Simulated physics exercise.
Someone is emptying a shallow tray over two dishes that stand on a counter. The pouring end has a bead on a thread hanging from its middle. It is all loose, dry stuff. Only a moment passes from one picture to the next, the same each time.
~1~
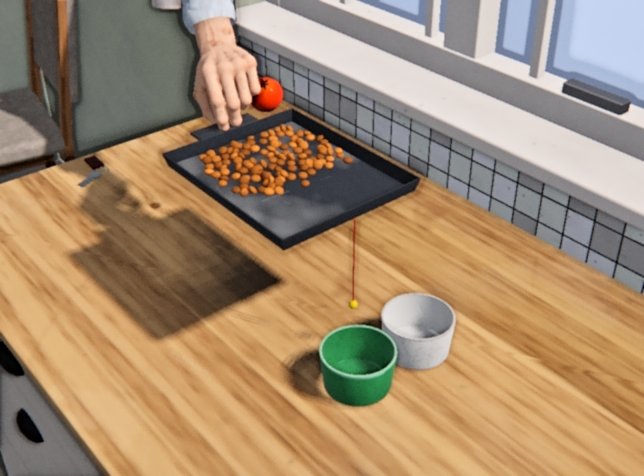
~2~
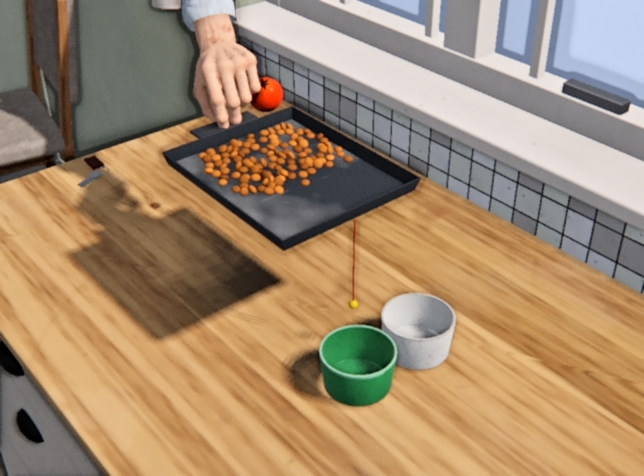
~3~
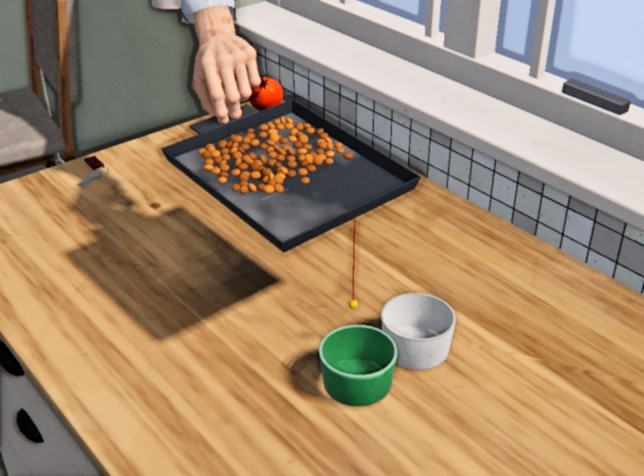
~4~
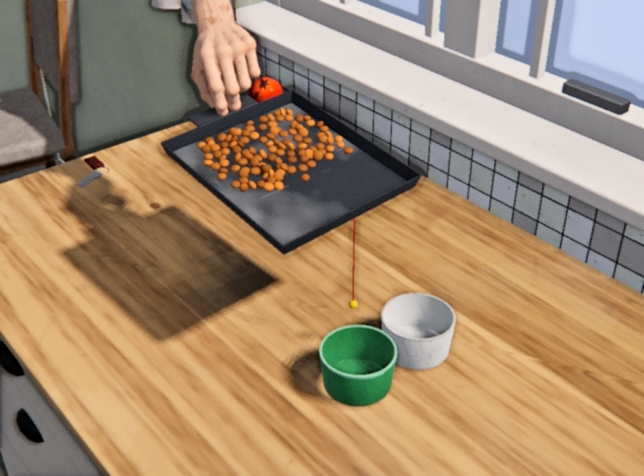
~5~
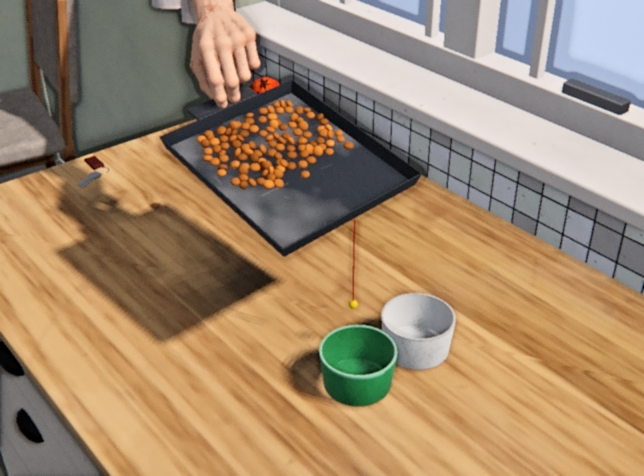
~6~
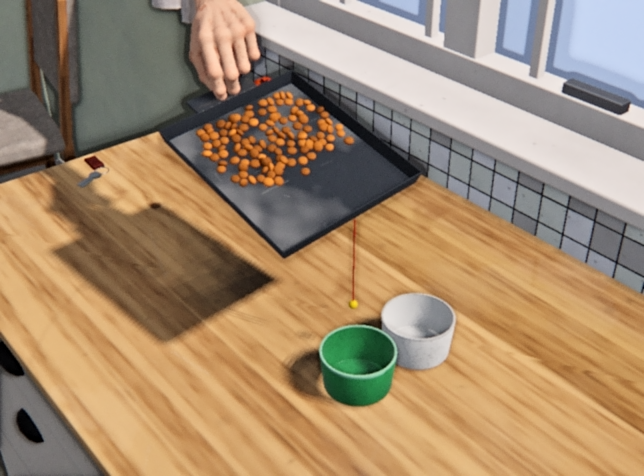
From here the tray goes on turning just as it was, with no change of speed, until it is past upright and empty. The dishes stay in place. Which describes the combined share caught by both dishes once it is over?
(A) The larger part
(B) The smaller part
Answer: B.
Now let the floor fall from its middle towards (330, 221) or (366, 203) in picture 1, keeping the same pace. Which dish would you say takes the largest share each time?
Try 1: Left-side dish. Try 2: Right-side dish.
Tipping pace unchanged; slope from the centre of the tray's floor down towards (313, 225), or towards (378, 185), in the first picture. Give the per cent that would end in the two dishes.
You'd see roughly 30 per cent the first time and 10 per cent the second.
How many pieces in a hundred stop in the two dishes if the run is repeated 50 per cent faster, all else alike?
Result: About 10 per cent.
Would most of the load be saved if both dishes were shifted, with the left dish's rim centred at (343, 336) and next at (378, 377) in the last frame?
In the first position shy of half, in the second shy of half.
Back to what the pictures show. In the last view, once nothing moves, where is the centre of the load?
At about (294, 393), give or take.
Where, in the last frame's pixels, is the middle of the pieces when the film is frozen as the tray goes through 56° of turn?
The load is centred around (292, 236).
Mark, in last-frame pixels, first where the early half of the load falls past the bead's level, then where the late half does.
About (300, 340), and after that about (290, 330).
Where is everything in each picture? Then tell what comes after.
Corners of the pouring end at (283, 237) and (415, 178), level; middle of the load at (273, 160), bits of cat kibble; left dish at (383, 384); right dish at (443, 348); bead on its thread at (353, 304), in the first picture.
Corners of the pouring end at (283, 237) and (415, 177), level; middle of the load at (273, 159), in the second picture.
Corners of the pouring end at (283, 239) and (415, 176), tipped barely, lowest at the left corner; middle of the load at (272, 155), in the third picture.
Corners of the pouring end at (284, 242) and (416, 175), tipped a little, lowest at the left corner; middle of the load at (272, 150), in the fourth picture.
Corners of the pouring end at (284, 245) and (416, 173), tipped a little, lowest at the left corner; middle of the load at (272, 144), in the fifth picture.
Corners of the pouring end at (284, 248) and (417, 172), tipped a little, lowest at the left corner; middle of the load at (272, 139); left dish at (383, 384); right dish at (443, 348), in the sixth picture.
Soon, tray tipped steeply; most on the tray; a small part in the air.
A while on, tray tipped right over; about a quarter on the tray; a small part in the left dish; about half outside both; about a quarter in the air.
Towards the end, tray tipped past a quarter turn; a small part in the left dish; nearly all outside both.
Finally, tray tipped past a quarter turn; a small part in the left dish; none in the right dish; nearly all outside both.
